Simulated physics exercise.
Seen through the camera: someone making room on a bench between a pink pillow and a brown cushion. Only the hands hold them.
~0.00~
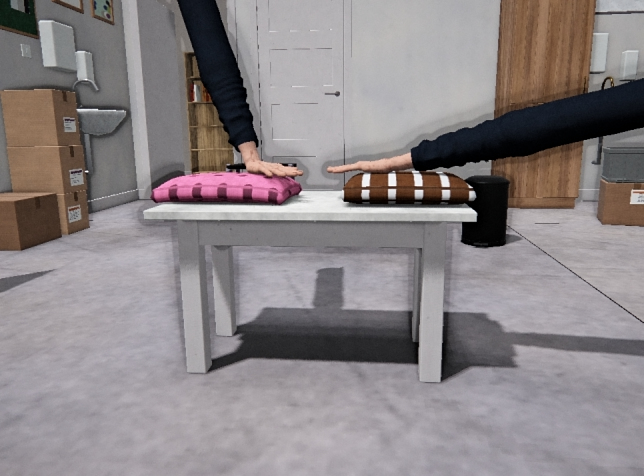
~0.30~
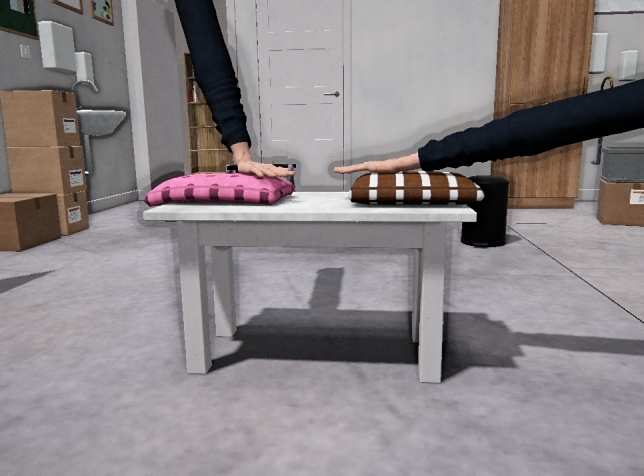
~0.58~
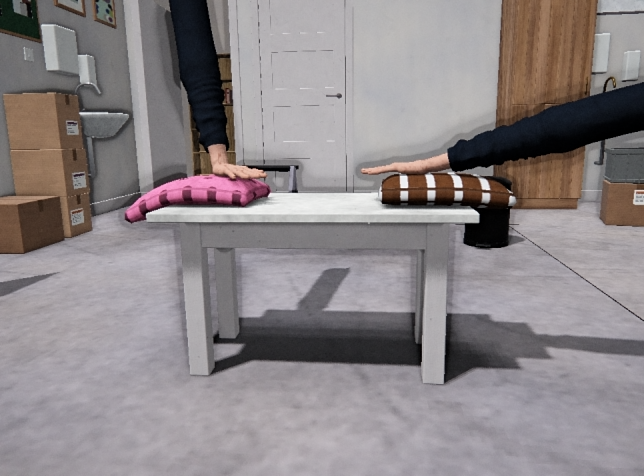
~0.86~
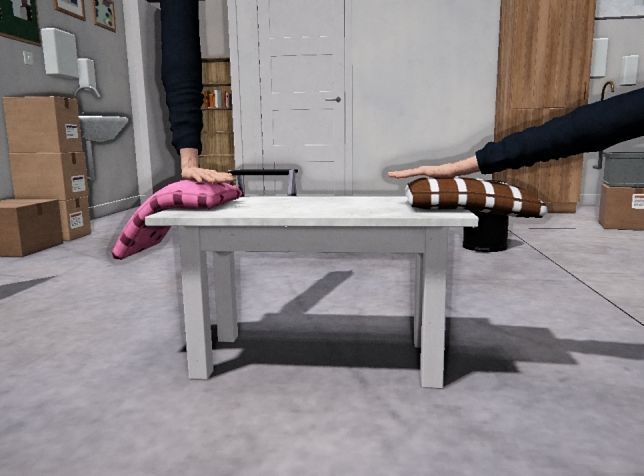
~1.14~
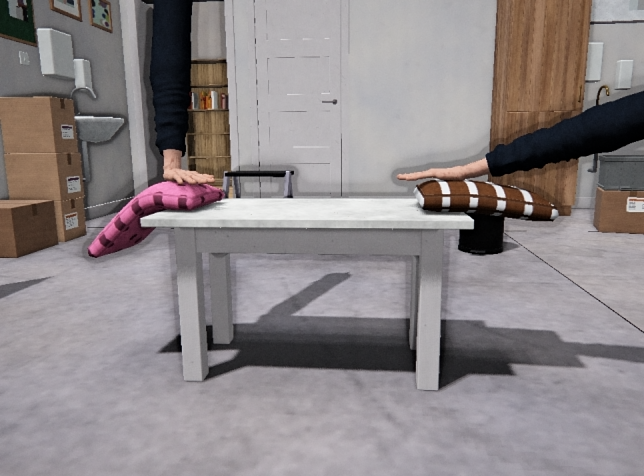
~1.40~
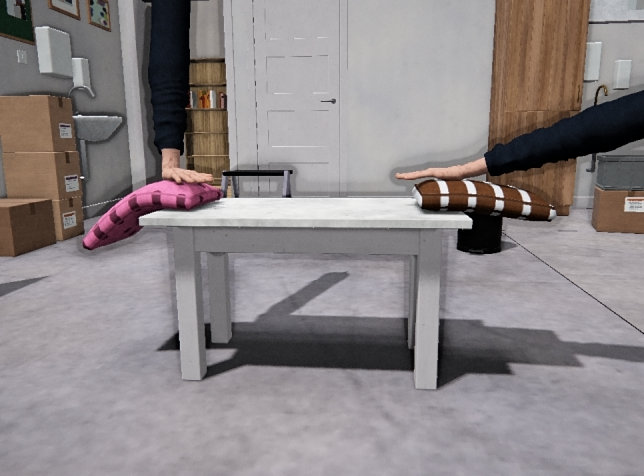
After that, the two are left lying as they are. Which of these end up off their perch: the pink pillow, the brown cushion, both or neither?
In the end pink pillow: Off; brown cushion: Off.
By 1.76 s, pillow falling near (152, 278); cushion falling near (493, 279).
By 2.04 s, pillow on the floor near (126, 341); cushion falling near (563, 297).
When it is over, pillow on the floor near (124, 343); cushion on the floor near (593, 353). The pink pillow tips over and falls and the brown cushion goes down.
